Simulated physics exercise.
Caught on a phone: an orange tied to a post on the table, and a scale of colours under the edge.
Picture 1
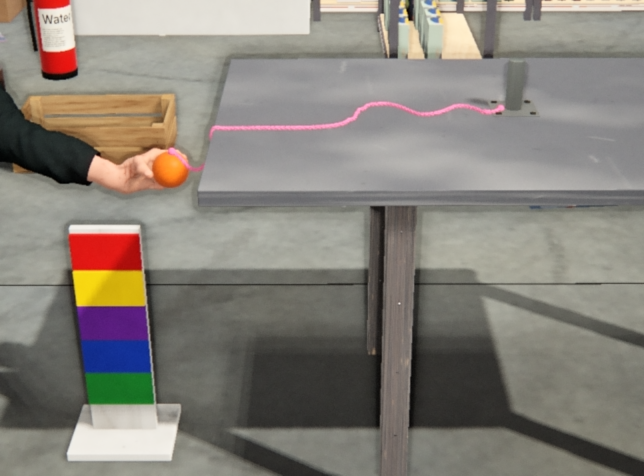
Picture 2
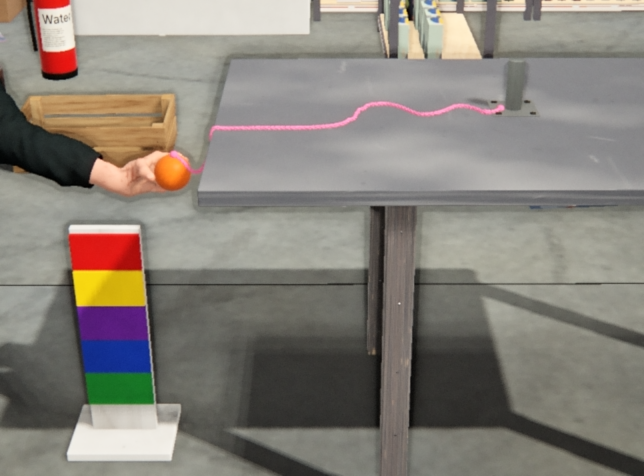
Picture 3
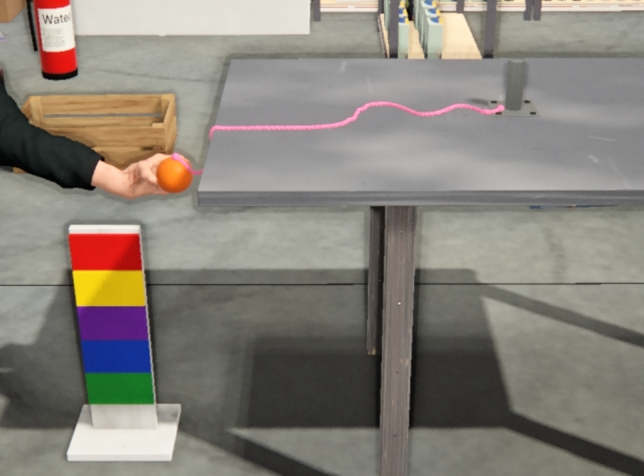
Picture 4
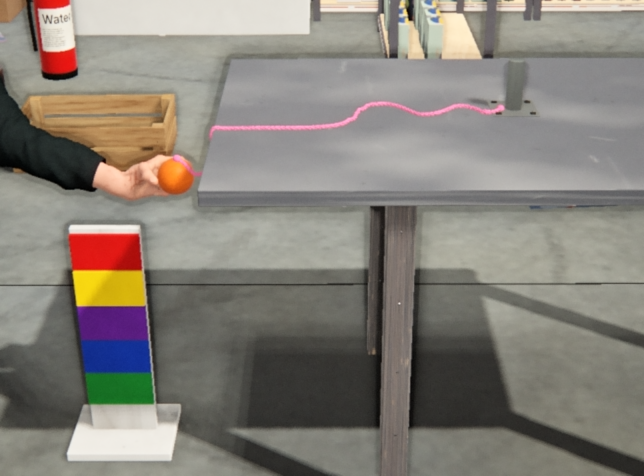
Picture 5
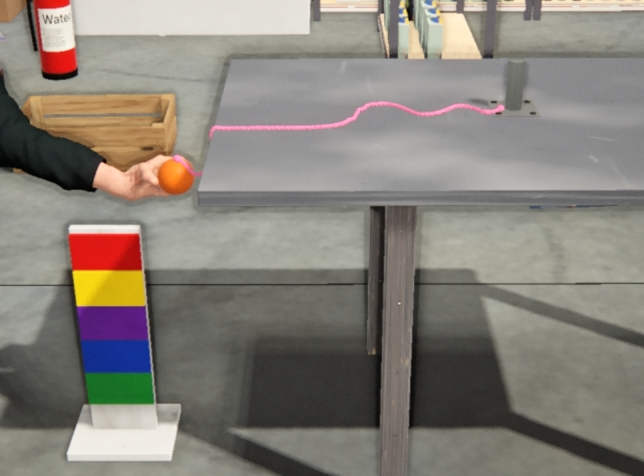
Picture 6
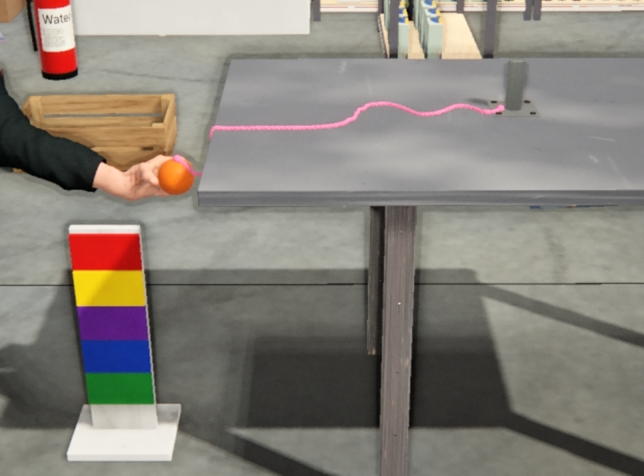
An orange held in a person's hand shifts very slightly right beside the edge of a gray table, then stays nearly still, while a pink shoelace lies slack across the tabletop to a post and a colour scale stands below.
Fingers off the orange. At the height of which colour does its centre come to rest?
The yellow one.
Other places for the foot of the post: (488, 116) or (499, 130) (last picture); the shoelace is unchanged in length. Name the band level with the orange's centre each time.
Taking them in turn: Purple; purple.
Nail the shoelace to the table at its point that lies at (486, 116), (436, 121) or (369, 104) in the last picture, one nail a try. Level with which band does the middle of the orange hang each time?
One after the other, yellow; yellow; red.
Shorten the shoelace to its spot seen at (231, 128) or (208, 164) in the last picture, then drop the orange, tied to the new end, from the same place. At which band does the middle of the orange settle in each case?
It would be above them all; red.
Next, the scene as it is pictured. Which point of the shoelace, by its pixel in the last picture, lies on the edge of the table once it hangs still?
At (296, 128), roughly.
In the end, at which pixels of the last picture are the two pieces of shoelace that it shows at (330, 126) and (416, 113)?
Near (245, 113) and (381, 110).
Soon after, orange near (237, 253); level with red.
Then, orange near (212, 276); level with yellow.
At rest, orange near (216, 281); level with yellow. The shoelace holds its middle at yellow.
